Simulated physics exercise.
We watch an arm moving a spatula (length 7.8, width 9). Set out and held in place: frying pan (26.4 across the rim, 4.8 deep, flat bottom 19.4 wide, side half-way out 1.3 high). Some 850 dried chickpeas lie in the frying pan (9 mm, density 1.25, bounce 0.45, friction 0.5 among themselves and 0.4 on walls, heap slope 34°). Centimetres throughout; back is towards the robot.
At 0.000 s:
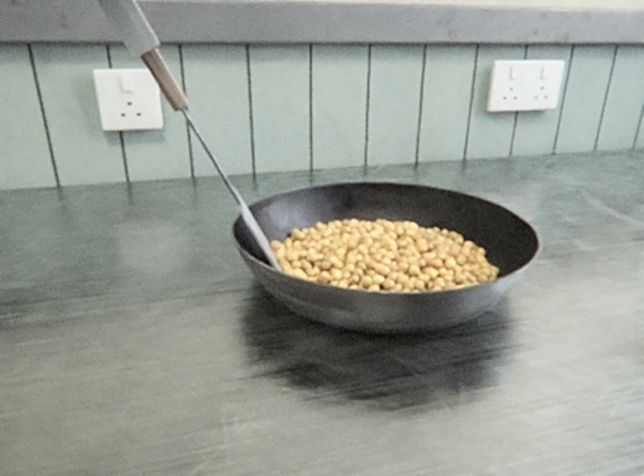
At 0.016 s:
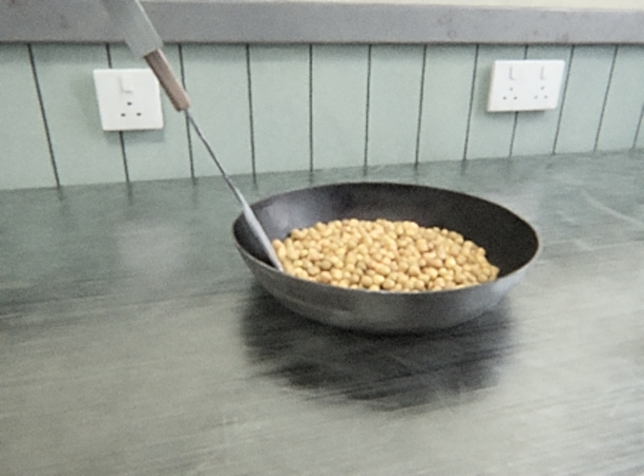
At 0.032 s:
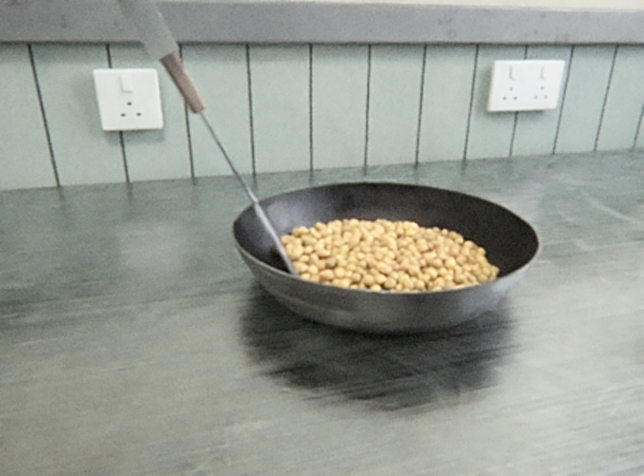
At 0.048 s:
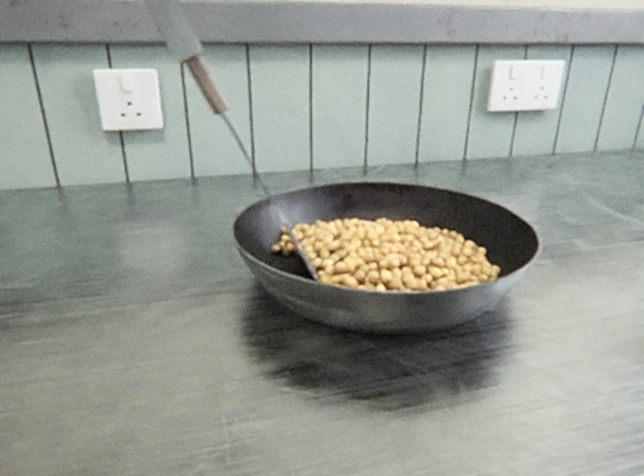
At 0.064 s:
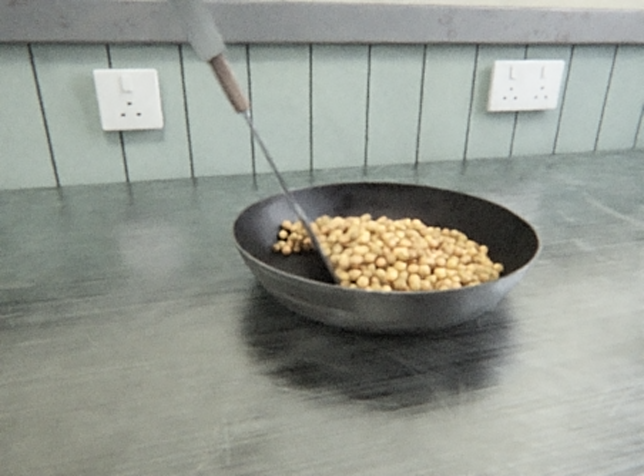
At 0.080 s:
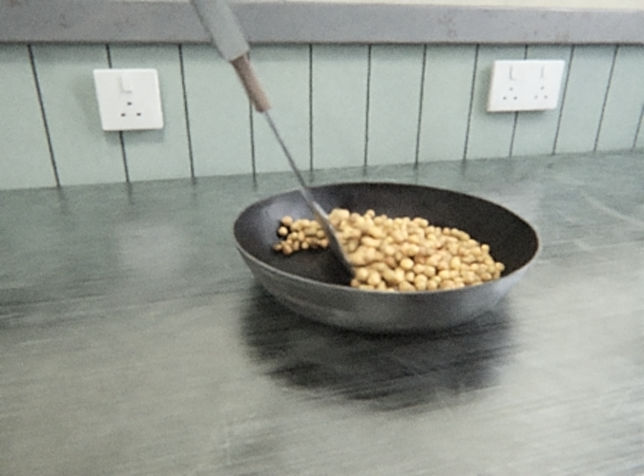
A dark, brushed-looking worktop runs along a pale green panelled wall with white power sockets, seen from slightly above by a still camera. A black frying pan holds a heap of tan dried chickpeas, with a grey-handled spatula slanting in at its left side. The spatula, at first almost still, sweeps rightward through the pan, pushing chickpeas into a higher heap and leaving a few behind.
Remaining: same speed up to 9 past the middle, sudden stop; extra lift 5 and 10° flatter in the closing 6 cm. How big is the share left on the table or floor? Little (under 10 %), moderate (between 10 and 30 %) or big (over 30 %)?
Share on the table or floor: Moderate (between 10 and 30 %).
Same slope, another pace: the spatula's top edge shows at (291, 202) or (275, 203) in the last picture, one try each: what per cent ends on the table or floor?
About 10 and 0 per cent.
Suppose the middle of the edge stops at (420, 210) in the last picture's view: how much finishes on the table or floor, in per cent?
Some 5 per cent.
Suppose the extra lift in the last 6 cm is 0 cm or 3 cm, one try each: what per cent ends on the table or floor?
Some 15 and 20 per cent.
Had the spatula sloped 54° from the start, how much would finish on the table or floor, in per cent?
Then about 15 per cent.
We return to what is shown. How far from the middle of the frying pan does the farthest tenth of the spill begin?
About 65 cm.
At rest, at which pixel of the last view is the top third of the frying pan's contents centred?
Near (462, 236).
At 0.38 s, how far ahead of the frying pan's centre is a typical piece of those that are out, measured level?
About 26 cm.
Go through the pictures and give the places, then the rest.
Spatula top edge at (239, 202), sloping 64°; upper third of the load around (372, 253), from x 275 to 495, top at y 225; 851 in the frying pan, in the first frame.
Spatula top edge at (242, 203), sloping 64°; upper third of the load around (372, 253), from x 275 to 495, top at y 225, in the second frame.
Spatula top edge at (255, 204), sloping 64°; upper third of the load around (367, 252), from x 275 to 495, top at y 225, in the third frame.
Spatula top edge at (274, 203), sloping 64°; upper third of the load around (368, 248), from x 275 to 495, top at y 225, in the fourth frame.
Spatula top edge at (293, 202), sloping 64°; upper third of the load around (373, 244), from x 275 to 500, top at y 220, in the fifth frame.
Spatula top edge at (312, 200), sloping 64°; upper third of the load around (378, 242), from x 275 to 500, top at y 215; 851 in the frying pan, in the sixth frame.
By 0.12 s, sloping 64°, highest piece 6 above the table; 851 in the frying pan.
By 0.16 s, sloping 61°, highest piece 7 above the table; 851 in the frying pan.
By 0.38 s, sloping 54°, highest piece 7 above the table; 708 in the frying pan, 131 on the table or floor, 12 on the blade or in flight.
By 1.43 s, sloping 54°, highest piece 4 above the table; 708 in the frying pan, 143 on the table or floor.
Final count, 708 in the frying pan, 143 on the table or floor. That is 17 % on the table or floor.
